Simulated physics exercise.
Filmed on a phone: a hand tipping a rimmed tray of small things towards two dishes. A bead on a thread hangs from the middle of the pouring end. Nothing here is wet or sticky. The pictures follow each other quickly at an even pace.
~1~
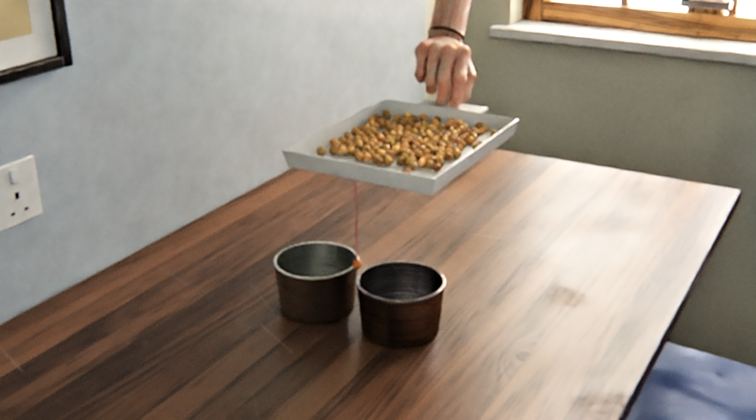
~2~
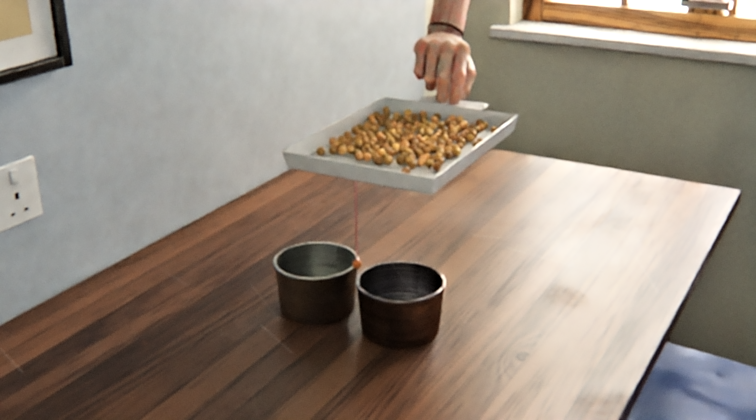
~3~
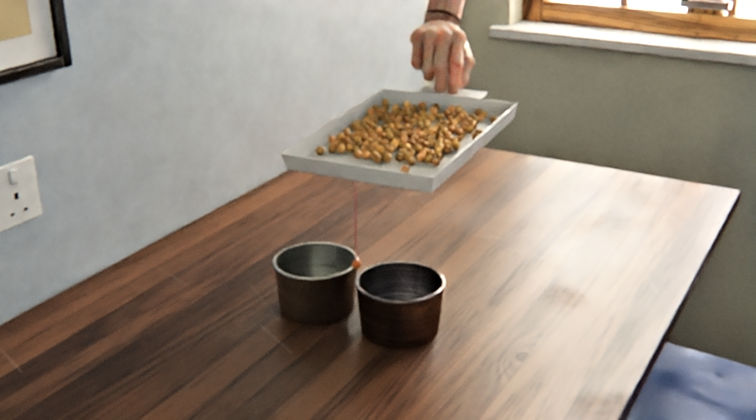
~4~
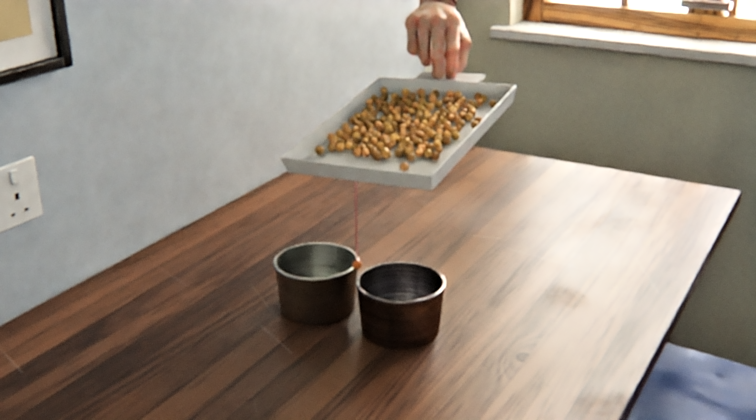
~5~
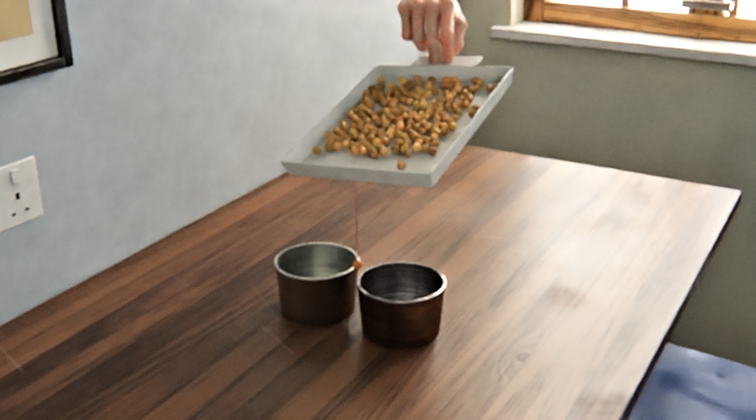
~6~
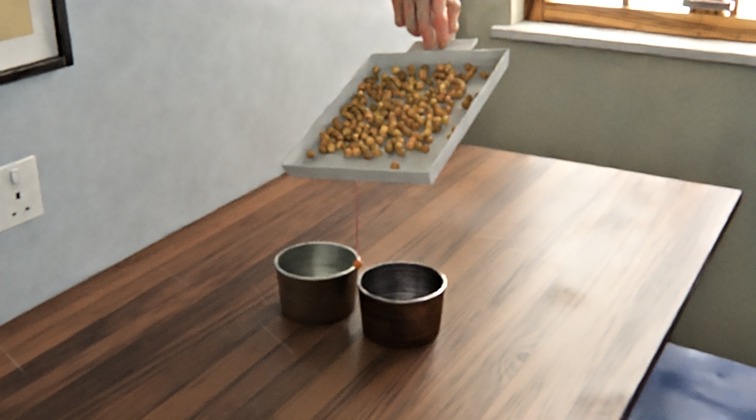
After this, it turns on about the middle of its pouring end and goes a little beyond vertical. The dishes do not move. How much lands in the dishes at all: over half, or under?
Together they catch only the smaller part.
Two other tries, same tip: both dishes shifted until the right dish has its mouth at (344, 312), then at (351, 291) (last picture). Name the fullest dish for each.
First the dish on the left, then the left-hand dish.
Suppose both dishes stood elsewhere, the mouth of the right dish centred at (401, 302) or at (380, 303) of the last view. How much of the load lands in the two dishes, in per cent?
About 50 and 70 per cent.
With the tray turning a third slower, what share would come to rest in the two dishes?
Roughly 40 in a hundred.
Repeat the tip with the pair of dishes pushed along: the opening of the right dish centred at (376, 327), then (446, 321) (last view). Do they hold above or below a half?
One: Below a half. Two: Below a half.
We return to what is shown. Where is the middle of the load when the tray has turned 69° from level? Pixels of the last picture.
Close to (311, 173).
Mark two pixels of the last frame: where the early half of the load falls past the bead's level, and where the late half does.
Early half (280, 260), late half (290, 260).
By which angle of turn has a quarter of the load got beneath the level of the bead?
Near 75 degrees.
Soon, tray tipped steeply; about two thirds on the tray; a small part outside both; about a quarter in the air.
A while on, tray tipped past a quarter turn; a stray few on the tray; about a quarter in the left dish; about two thirds outside both; a small part in the air.
Towards the end, tray tipped past a quarter turn; about a quarter in the left dish; about two thirds outside both.
Finally, tray tipped past a quarter turn; a stray few in the right dish; about a quarter in the left dish; about two thirds outside both.
